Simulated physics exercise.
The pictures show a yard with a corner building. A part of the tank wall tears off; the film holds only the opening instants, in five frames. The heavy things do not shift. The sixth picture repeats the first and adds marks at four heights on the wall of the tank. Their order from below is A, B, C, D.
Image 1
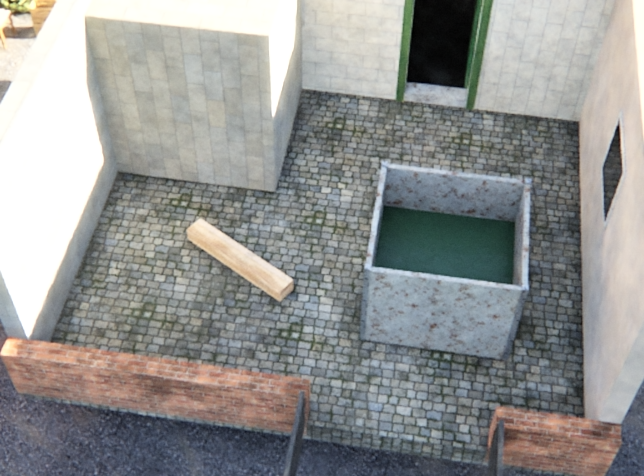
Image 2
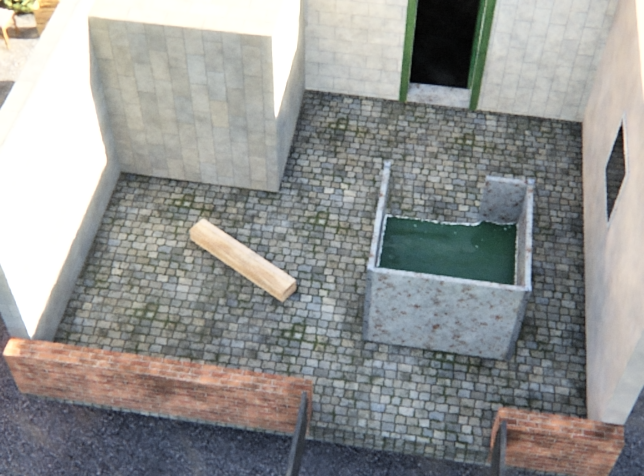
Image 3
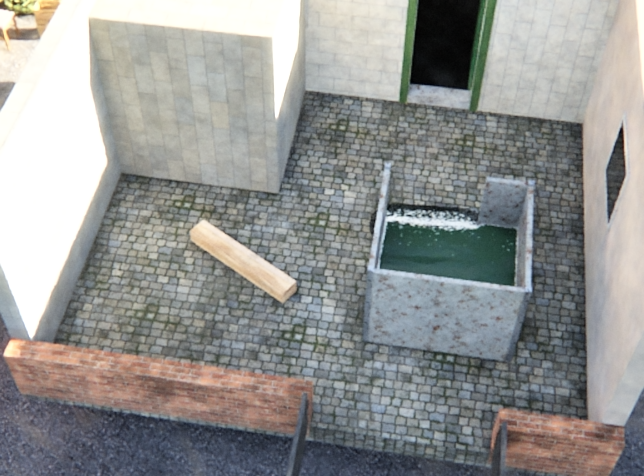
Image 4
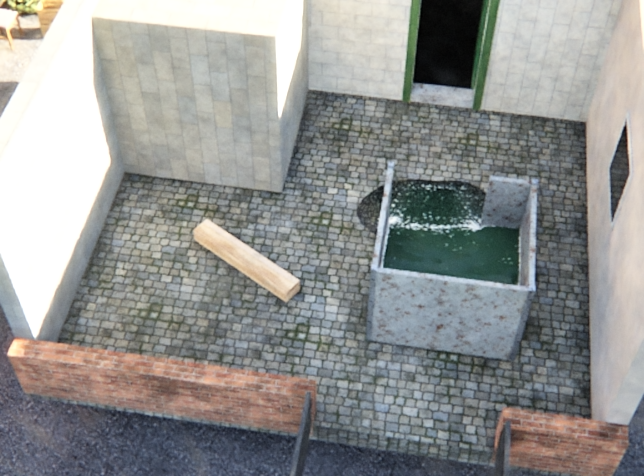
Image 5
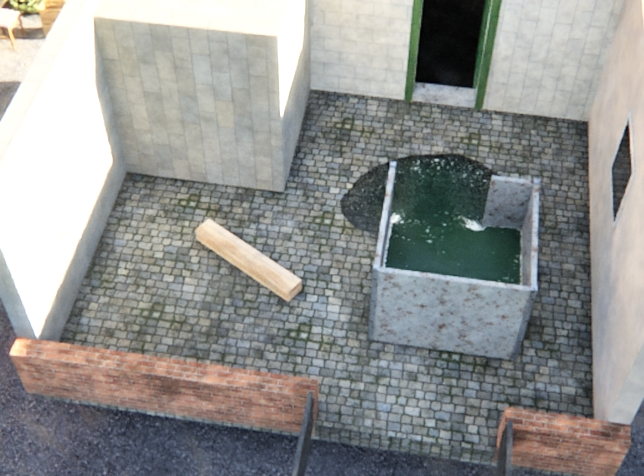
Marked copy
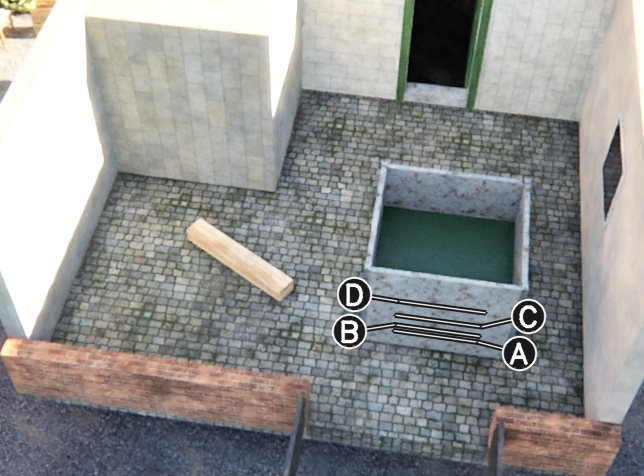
At the start, green water sits still in a stone tank in a cobbled yard, with a wooden beam lying to its left. Most of the tank's back wall disappears, and water pours out through the gap, foaming white. A dark wet patch then spreads over the cobbles behind the tank and to its left.
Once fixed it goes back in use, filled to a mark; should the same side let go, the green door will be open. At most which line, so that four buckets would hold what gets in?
That is mark B.
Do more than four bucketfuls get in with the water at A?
No, not at all.
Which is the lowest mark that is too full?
That is mark C.
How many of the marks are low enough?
Two of the four.
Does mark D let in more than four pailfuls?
Yes.
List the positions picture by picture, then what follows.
Water in the tank at rest, its middle at (444, 261); foot of the green doorway at (434, 104); open gate at (403, 390), in the first frame.
Water covers 1 % of the ground, its front hidden from here, in the second frame.
Water covers 3 % of the ground, its front hidden from here, in the third frame.
Water covers 7 % of the ground, its front hidden from here, in the fourth frame.
Front seen at (369, 181), 11 % of the ground wet, in the fifth frame.
On the marked copy, A at (435, 336); B at (436, 330); C at (438, 321); D at (441, 306); from the bottom up A, B, C, D.
For mark A, nothing gets over.
For mark B, a splash gets over, under a bucket.
For mark C, about 7 bucketfuls get in.
For mark D, dozens of bucketfuls pour in.
